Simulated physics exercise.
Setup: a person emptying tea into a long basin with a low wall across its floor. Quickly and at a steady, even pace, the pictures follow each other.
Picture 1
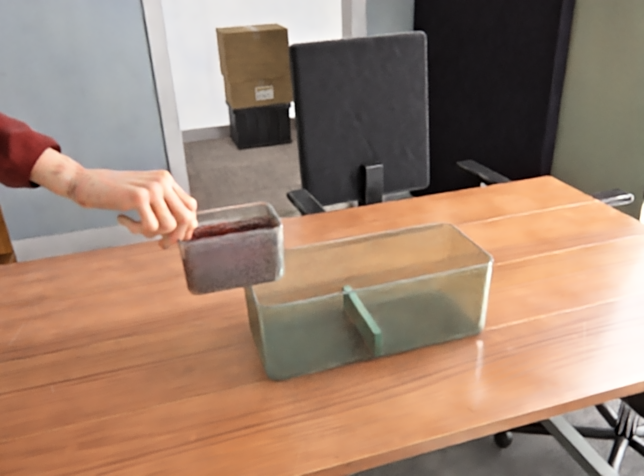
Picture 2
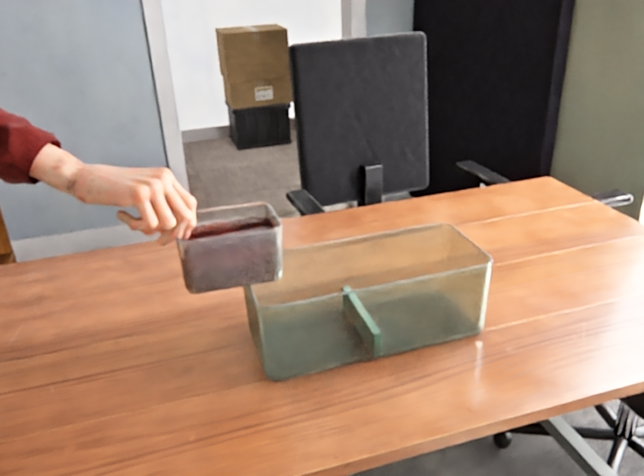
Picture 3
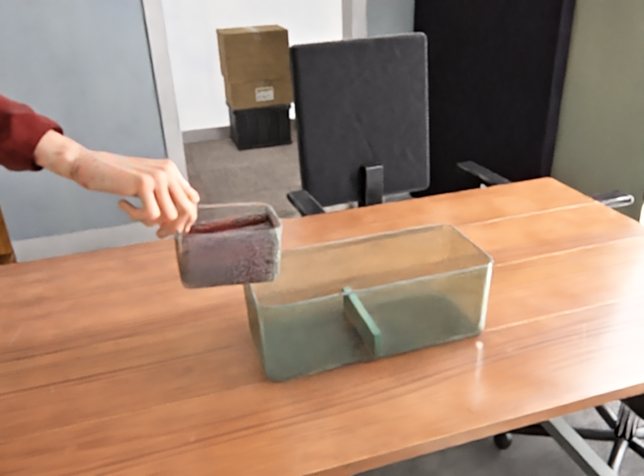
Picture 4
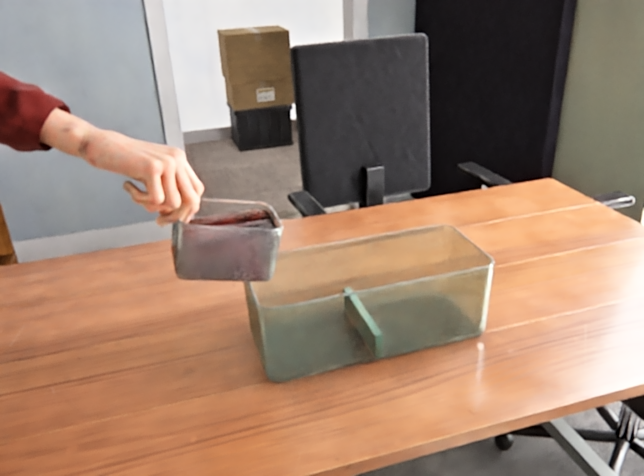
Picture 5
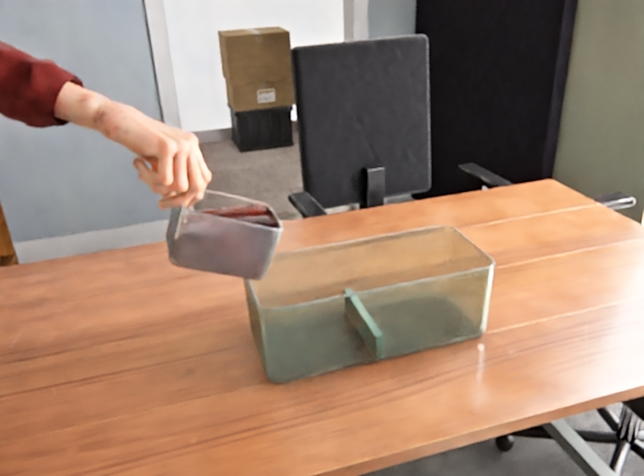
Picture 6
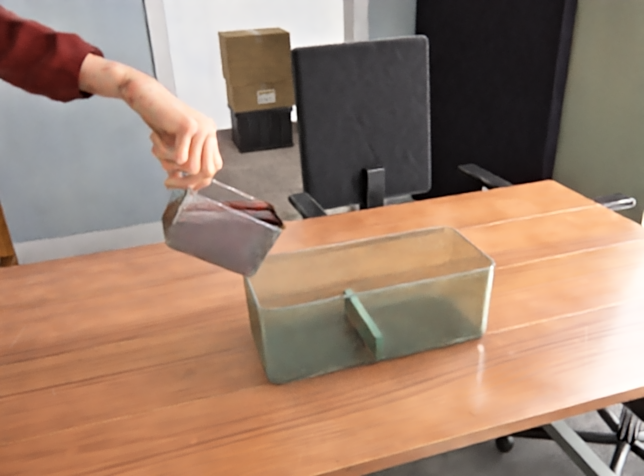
A hand in a red sleeve tilting a small clear container of dark liquid rightward above a long, low-walled basin on a wooden table.
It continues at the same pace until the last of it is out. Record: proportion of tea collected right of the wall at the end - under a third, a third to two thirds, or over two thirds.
Proportion recorded: A third to two thirds.
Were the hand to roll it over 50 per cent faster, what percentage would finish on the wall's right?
It comes to near 40 per cent.
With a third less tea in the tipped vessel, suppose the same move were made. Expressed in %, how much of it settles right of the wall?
The share comes to roughly 15 per cent.
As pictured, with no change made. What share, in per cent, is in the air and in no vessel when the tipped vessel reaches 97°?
Close to 50 in a hundred.
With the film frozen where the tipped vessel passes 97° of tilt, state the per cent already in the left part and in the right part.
The left part holds 20 percent and the right part 0 percent.
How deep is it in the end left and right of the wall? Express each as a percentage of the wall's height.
40 per cent for the left part, 30 for the right.
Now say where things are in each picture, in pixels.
In the first picture, it leans 0°; its right rim is at (275, 216); the tea meets the walls at (180, 241) and (274, 226); the long basin's rim runs from (249, 283) to (471, 241); the wall's top is at (361, 308).
In the second picture, it leans 1°; its right rim is at (275, 216); the tea meets the walls at (179, 241) and (273, 225).
In the third picture, it leans 6°; its right rim is at (275, 217); the tea meets the walls at (178, 239) and (272, 222).
In the fourth picture, it leans 13°; its right rim is at (276, 217); the tea meets the walls at (175, 235) and (273, 218).
In the fifth picture, it leans 22°; its right rim is at (276, 219); the tea meets the walls at (172, 226) and (274, 213).
In the sixth picture, it leans 33°; its right rim is at (276, 219); the tea meets the walls at (168, 216) and (271, 210); 2 per cent is over the edge.
A moment on, the tilt is 97° and 31 per cent is still to pour, 20 is left of the wall and 0 right of it.
Next, the tilt is 116° and 2 per cent is still to pour, 42 is left of the wall and 48 right of it.
Then the tilt is 116° and 0 per cent is still to pour, 53 is left of the wall and 44 right of it.
Later the tilt is 116° and 0 per cent is still to pour, 54 is left of the wall and 45 right of it.
At rest 53 per cent lies left of the wall, 45 right of it and 2 outside.
